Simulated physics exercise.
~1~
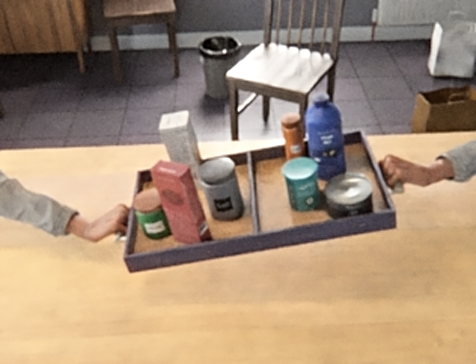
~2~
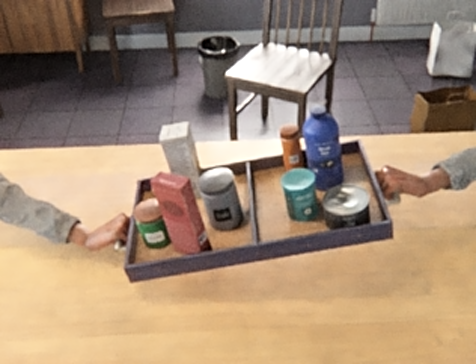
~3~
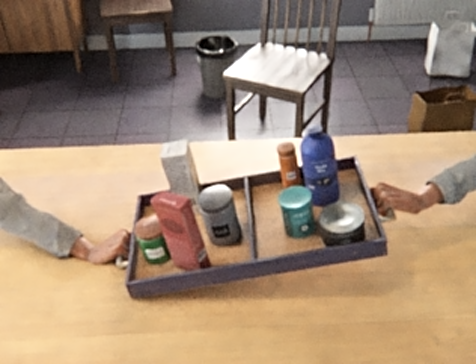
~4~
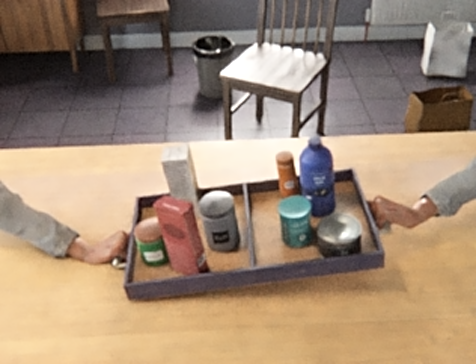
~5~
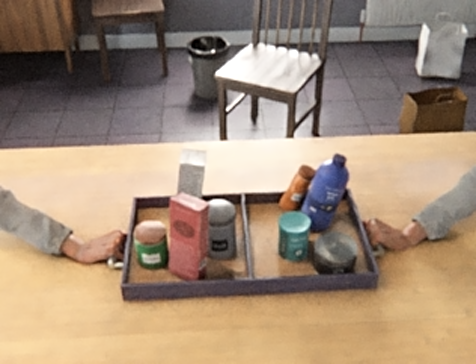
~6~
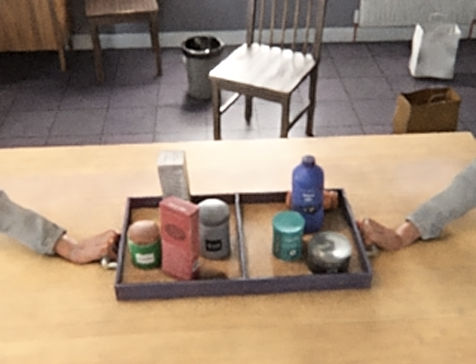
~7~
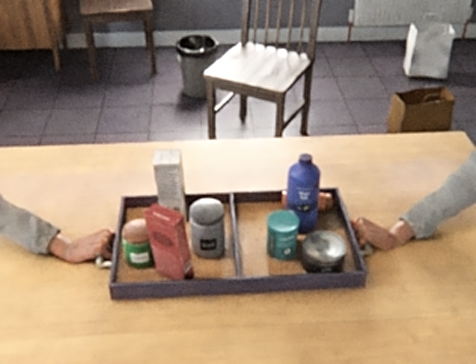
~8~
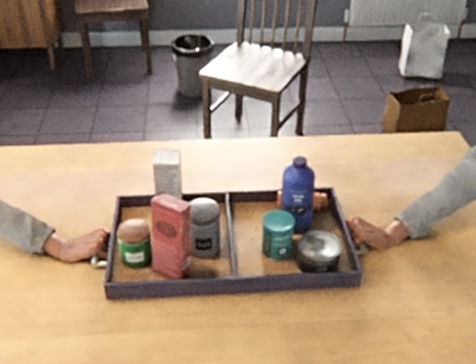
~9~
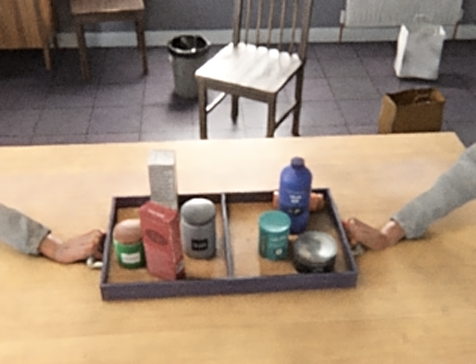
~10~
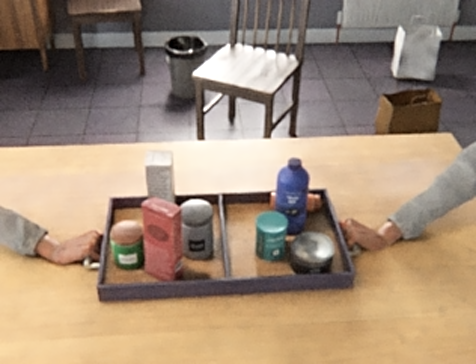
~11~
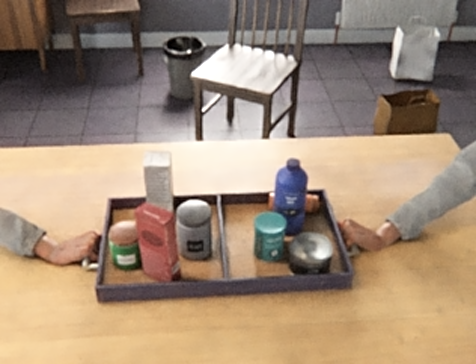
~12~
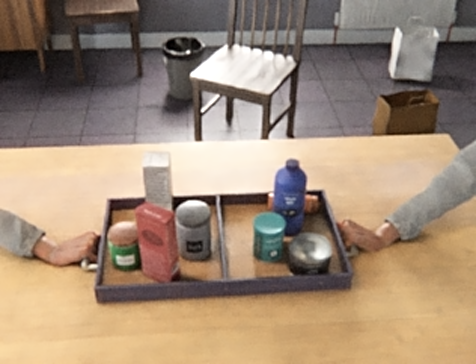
A tray of bottles, jars and boxes, held by two hands, was lowered at a tilt onto a wooden table, its left side landing first. As the right side dropped flat, the orange shaker toppled behind the blue bottle, while everything else stayed standing.
